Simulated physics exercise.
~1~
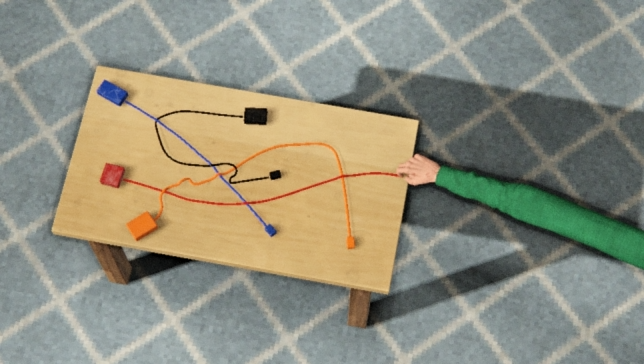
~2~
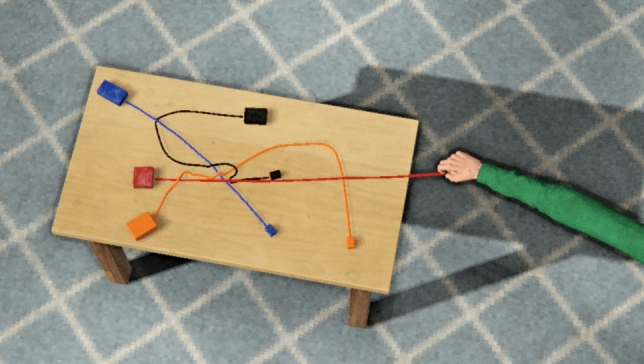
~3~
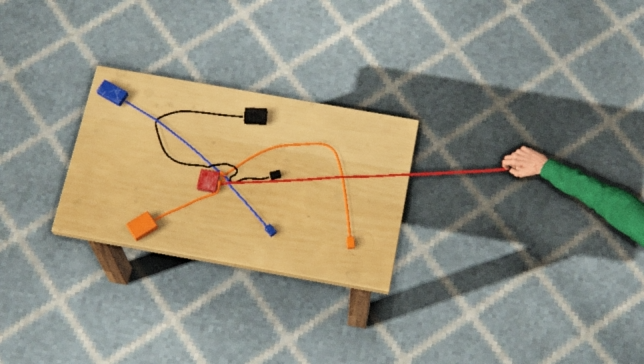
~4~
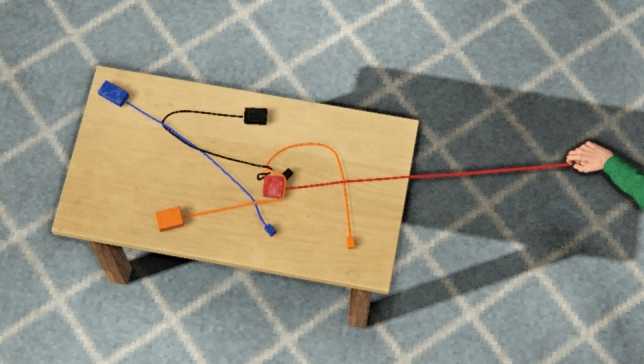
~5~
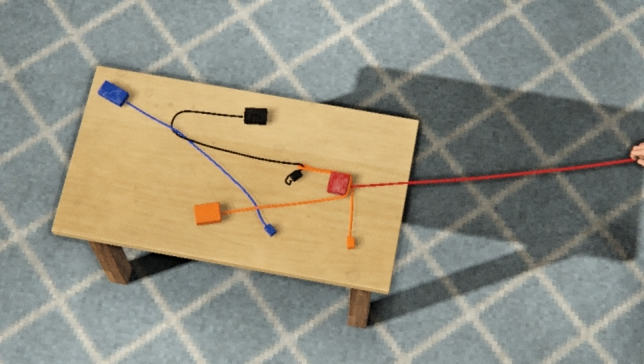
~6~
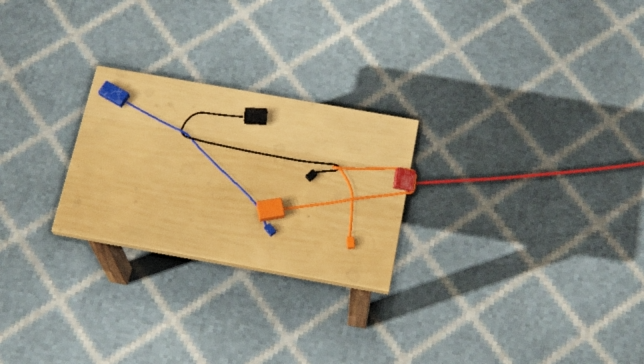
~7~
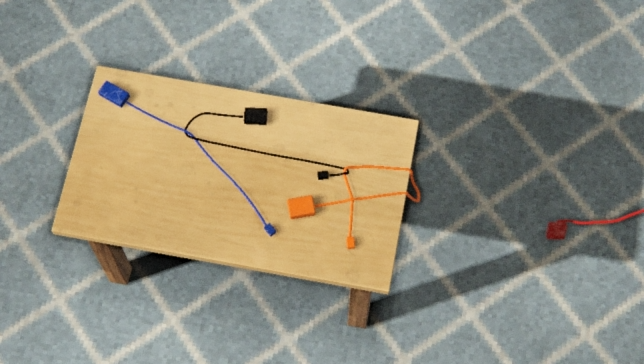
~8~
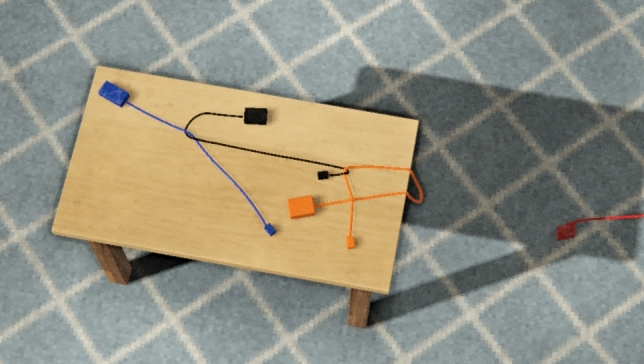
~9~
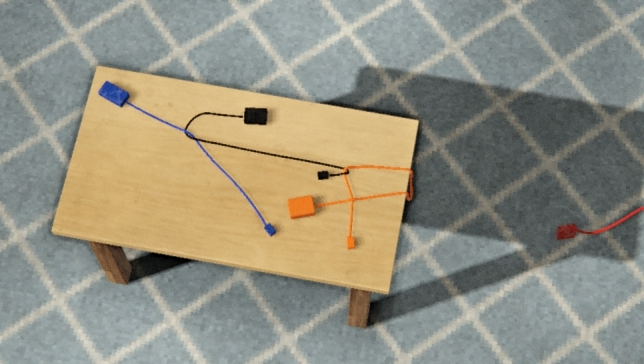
A hand in a green sleeve pulls a red lead to the right across a wooden table, seen from above on a grey-blue carpet with pale diagonal lines. Blue, black and orange leads overlap it, with the blue charger at the upper left, the black one near the top and the orange one at the lower left. The red charger slides through the tangle, then drags the orange charger and the black plug rightwards. The hand leaves view as the red charger drops off the right edge. It ends on the carpet, while an orange loop overhangs the table and the blue charger stays put.
